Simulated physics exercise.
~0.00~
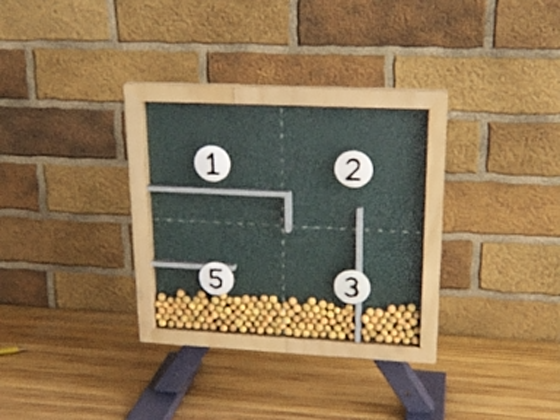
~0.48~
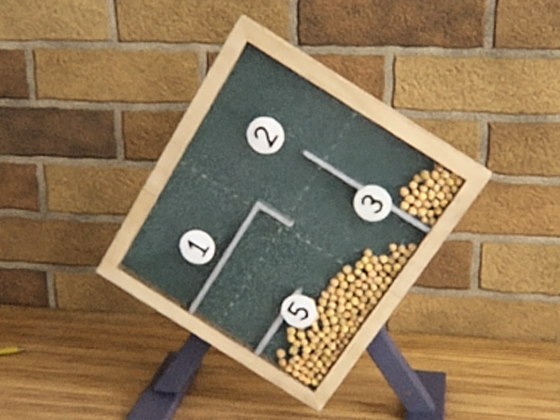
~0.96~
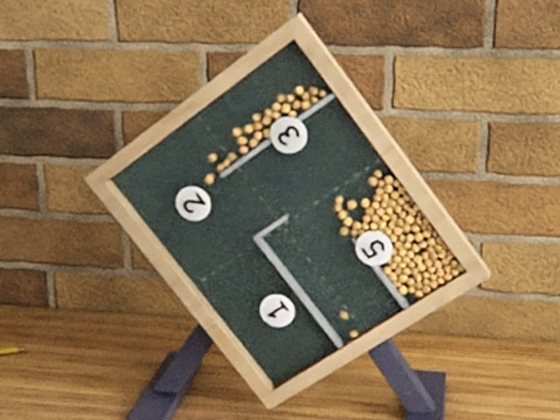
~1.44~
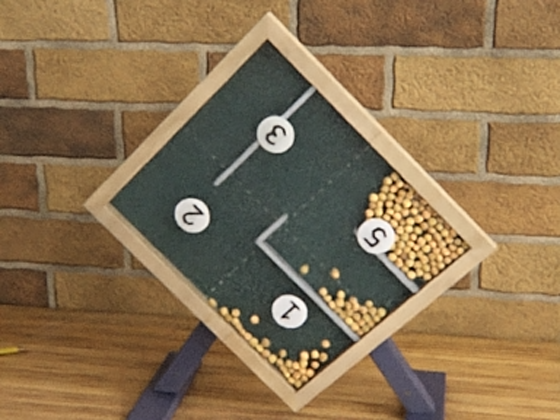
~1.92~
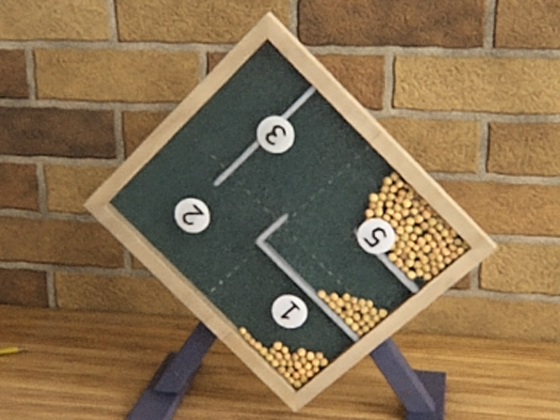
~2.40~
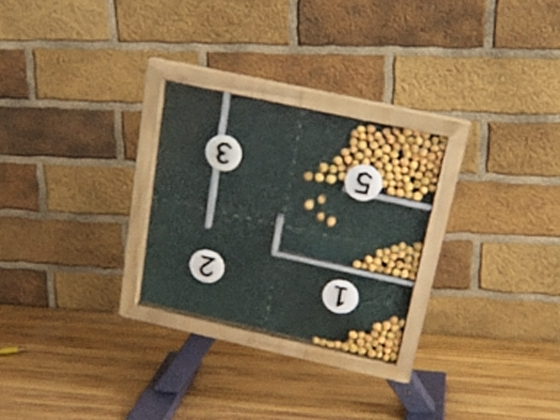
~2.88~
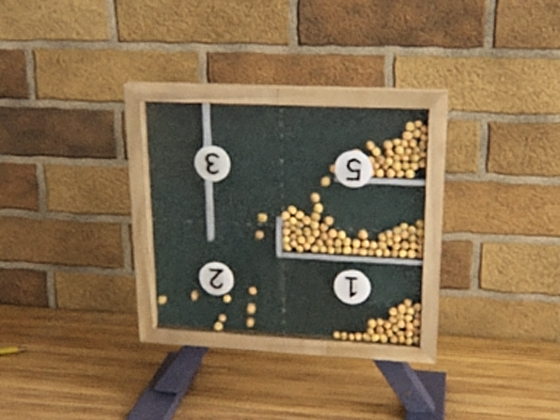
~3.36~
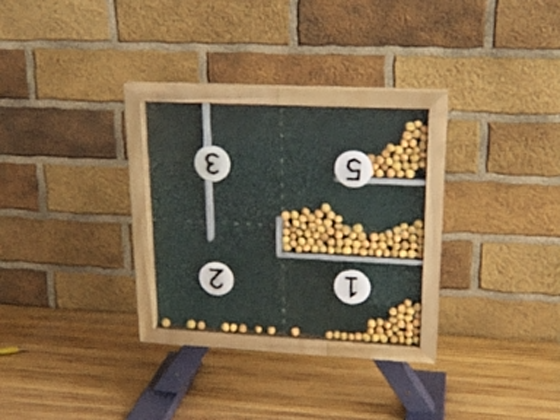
A wooden-framed case turns anticlockwise, pauses, then turns upside down, its beads settling on ledges.
